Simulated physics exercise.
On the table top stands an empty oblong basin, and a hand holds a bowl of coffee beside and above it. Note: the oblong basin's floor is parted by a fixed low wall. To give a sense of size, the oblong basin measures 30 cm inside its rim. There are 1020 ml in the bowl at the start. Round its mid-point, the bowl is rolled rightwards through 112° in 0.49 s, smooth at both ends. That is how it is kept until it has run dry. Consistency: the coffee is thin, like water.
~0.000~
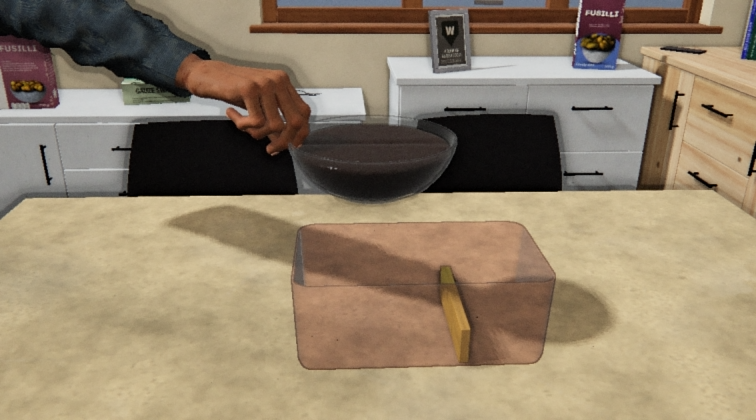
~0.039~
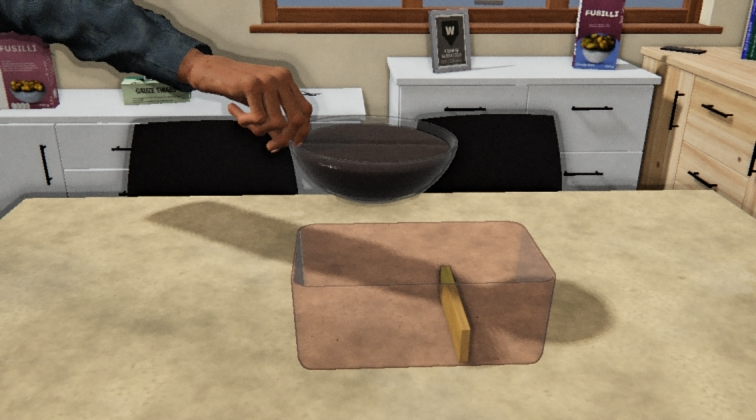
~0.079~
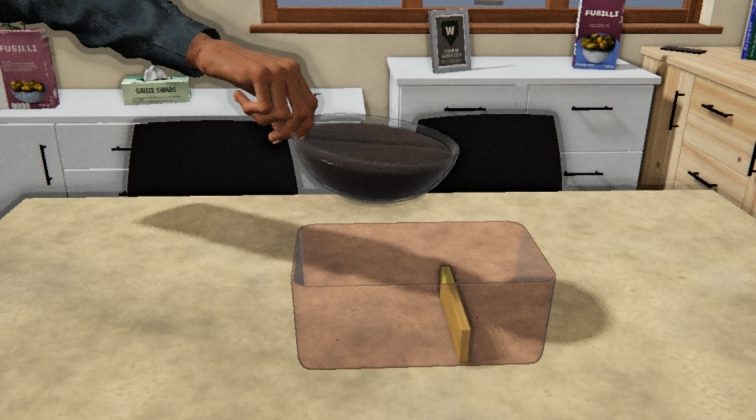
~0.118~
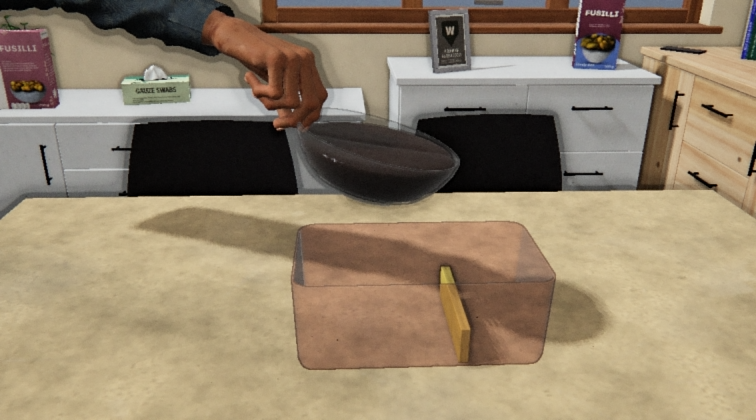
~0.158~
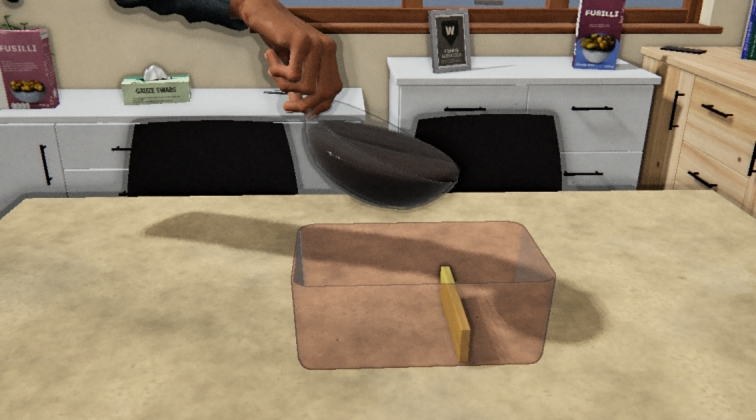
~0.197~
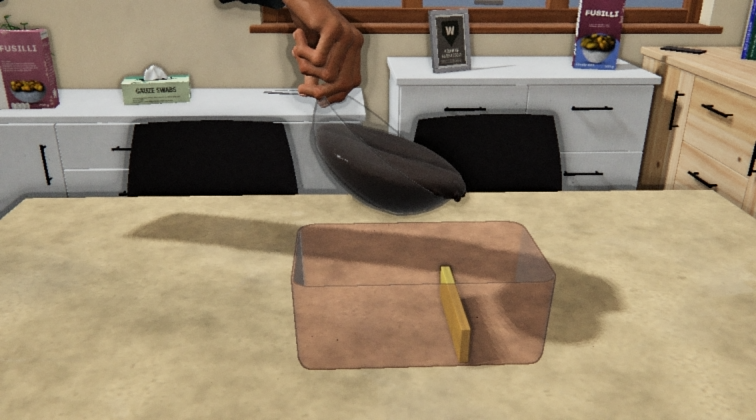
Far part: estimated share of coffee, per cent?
51 per cent.
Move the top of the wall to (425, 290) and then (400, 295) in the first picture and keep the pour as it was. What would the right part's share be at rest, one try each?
First try about 75 %, second try about 75 %.
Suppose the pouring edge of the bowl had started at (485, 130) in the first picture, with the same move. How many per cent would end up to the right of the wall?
Then I'd expect something near 65 per cent.
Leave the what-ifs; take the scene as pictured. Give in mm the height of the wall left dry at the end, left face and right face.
On the left it's about 34 mm; on the right, about 12 mm.
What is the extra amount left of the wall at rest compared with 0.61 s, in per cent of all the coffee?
Close to 8% of the whole.
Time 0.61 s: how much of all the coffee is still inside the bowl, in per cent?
1 %.
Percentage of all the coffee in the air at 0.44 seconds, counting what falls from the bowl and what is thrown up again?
About 4 per cent.
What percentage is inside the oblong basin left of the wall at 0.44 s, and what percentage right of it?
About 36 % left, 60 % right.
After 0.44 s the tilt is 109° and 0 per cent is still to pour, 35 is left of the wall and 60 right of it.
After 0.61 s the tilt is 112° and 1 per cent is still to pour, 33 is left of the wall and 42 right of it.
After 0.79 s the tilt is 112° and 1 per cent is still to pour, 34 is left of the wall and 46 right of it.
After 0.99 s the tilt is 112° and 0 per cent is still to pour, 40 is left of the wall and 52 right of it.
In the end 41 per cent lies left of the wall, 51 right of it and 8 outside.
